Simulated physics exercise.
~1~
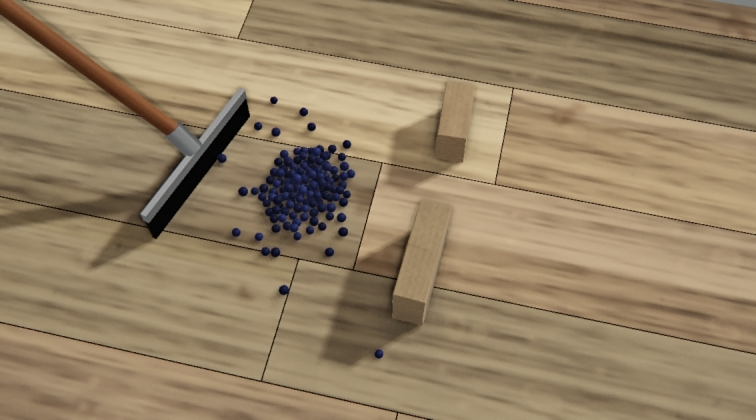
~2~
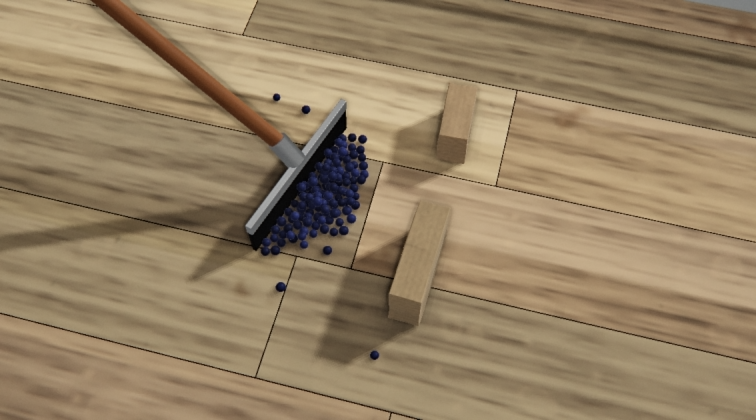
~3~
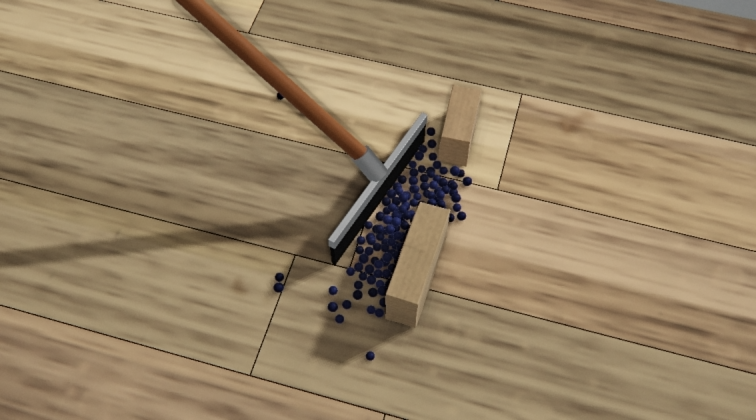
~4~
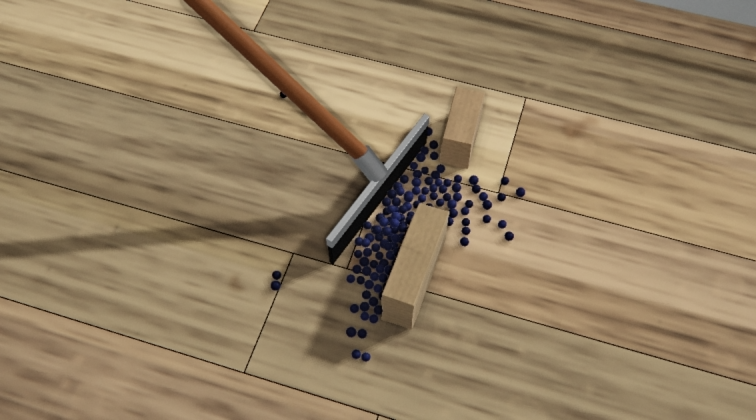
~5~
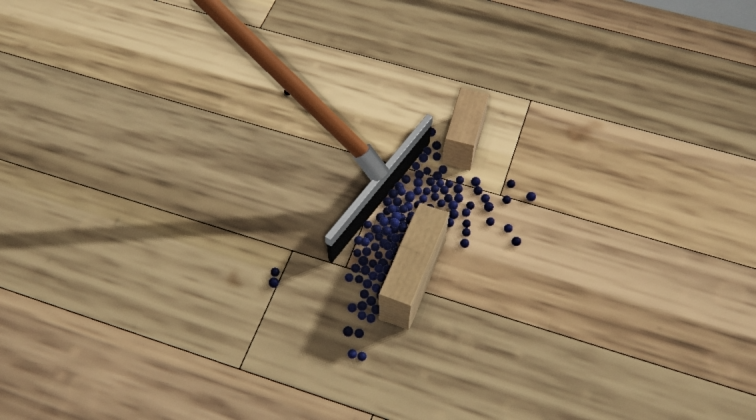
A floor of pale and brown wooden planks is seen from above at a slant, the view drifting slightly sideways. A squeegee with an orange-brown handle, grey head and black blade stands at the left, beside a heap of dark blue berries, with two wooden blocks to the right separated by a gap. The squeegee slides right, gathering the berries and pressing them toward the blocks, then halts just short of them. Some berries spill through the gap and a few round the near block's end, while most stay held before the blocks.
